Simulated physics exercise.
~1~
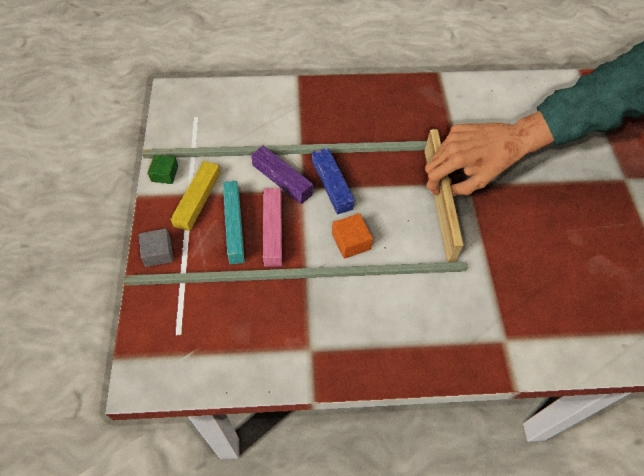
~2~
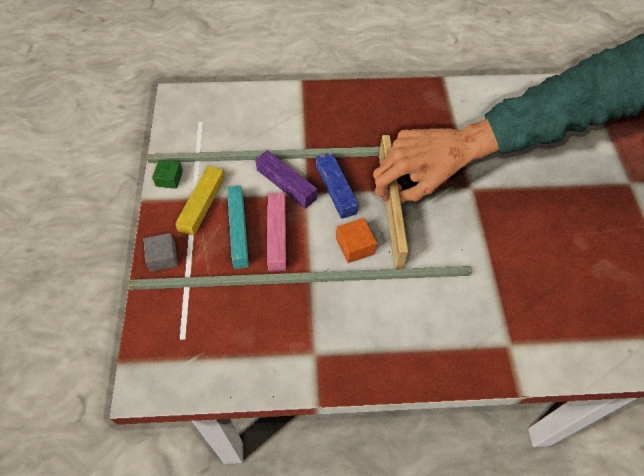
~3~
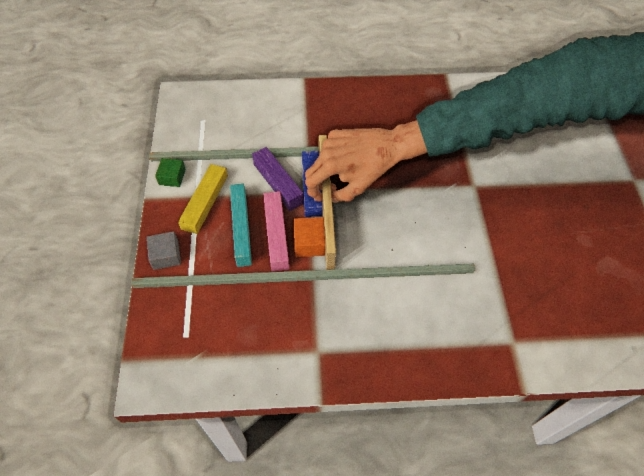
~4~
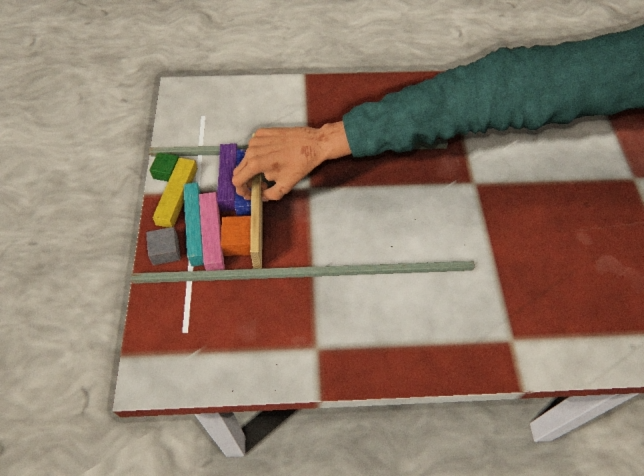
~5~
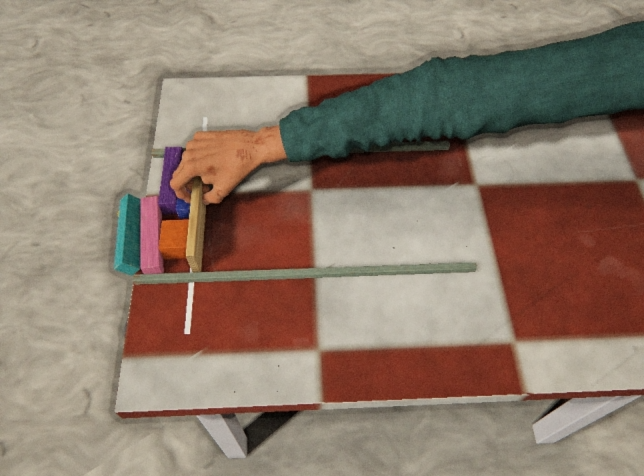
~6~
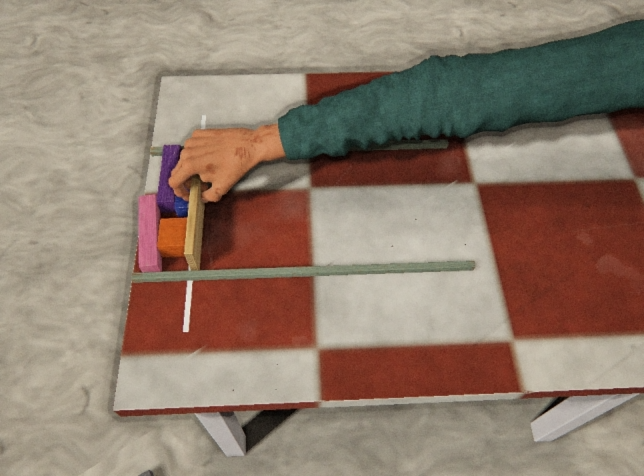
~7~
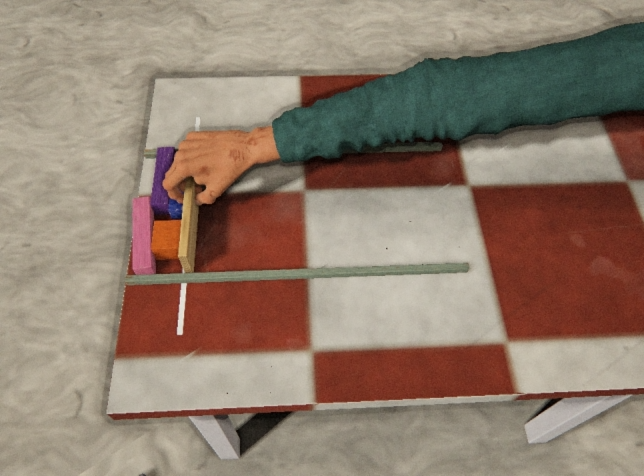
A hand in a teal sleeve grips an upright wooden board at the right of two green rails on a red-and-white checkered table, seen from above by a slightly swaying camera. Between the rails lie purple, blue, pink, turquoise and yellow bars and an orange block, with green and grey blocks near the left edge. The board slides left, gathering the blue bar and orange block, then pressing the whole group together. Green, yellow and grey pieces go over the edge, and the turquoise bar leans and follows. The board stops at the white tape, with pink, purple, blue and orange remaining.
